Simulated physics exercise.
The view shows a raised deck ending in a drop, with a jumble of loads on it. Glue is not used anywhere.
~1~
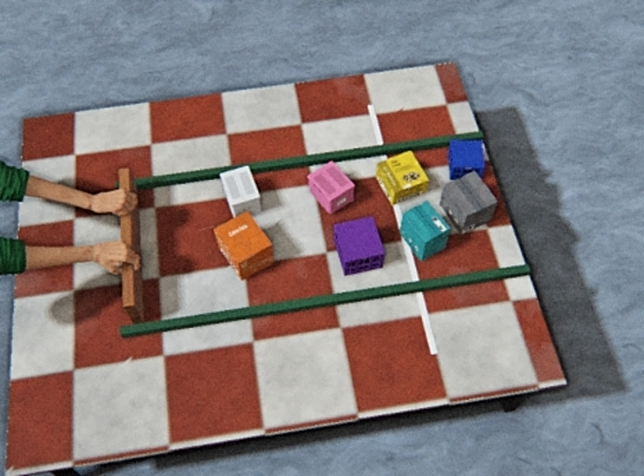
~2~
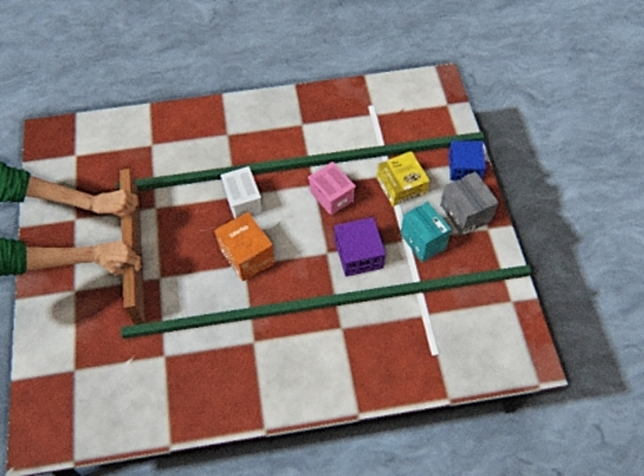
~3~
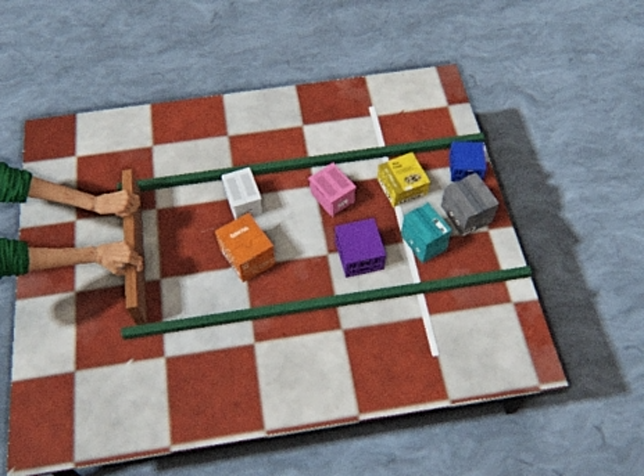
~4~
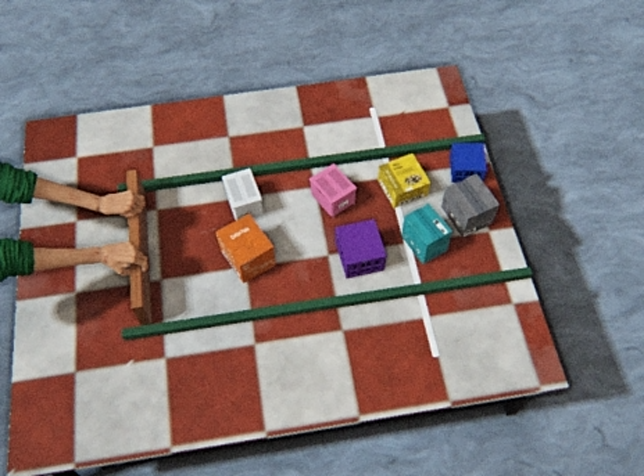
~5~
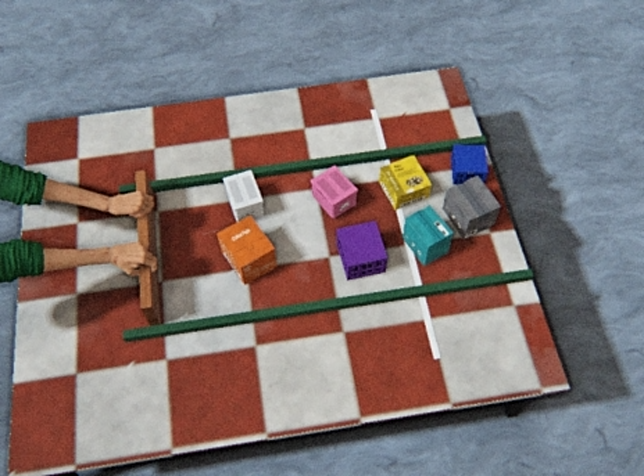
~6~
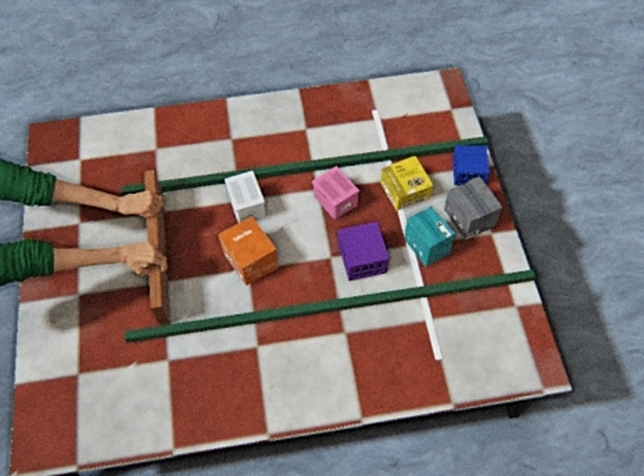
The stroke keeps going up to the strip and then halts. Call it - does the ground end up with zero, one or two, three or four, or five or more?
The ground ends up with one or two.
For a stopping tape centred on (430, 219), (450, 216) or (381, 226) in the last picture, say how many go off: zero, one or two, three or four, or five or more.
Result per tape, in order - three to four / three or four / not one.
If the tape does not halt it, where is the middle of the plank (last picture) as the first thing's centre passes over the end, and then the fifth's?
About (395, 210) and about (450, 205).
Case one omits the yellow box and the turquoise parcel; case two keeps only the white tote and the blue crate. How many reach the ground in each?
Tally of falls: 0 for the first try, 0 for the second.
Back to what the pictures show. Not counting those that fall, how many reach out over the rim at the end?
It's 0.
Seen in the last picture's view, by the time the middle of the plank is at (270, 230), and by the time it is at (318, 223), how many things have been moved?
The counts are 2 and 4.
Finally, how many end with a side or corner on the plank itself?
The number is 2.
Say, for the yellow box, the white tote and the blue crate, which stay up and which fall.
Yellow box: Stays; white tote: Stays; blue crate: Drops.
Soon after, none off yet; blue crate at rest near (471, 166); grey parcel at rest near (472, 209); turquoise parcel at rest near (429, 236).
After that, none off yet; blue crate at rest near (471, 166); grey parcel displaced a little near (482, 205); turquoise parcel displaced about its own width near (459, 233).
In the end, the number that fall off is one or two; gone, grey parcel and blue crate.
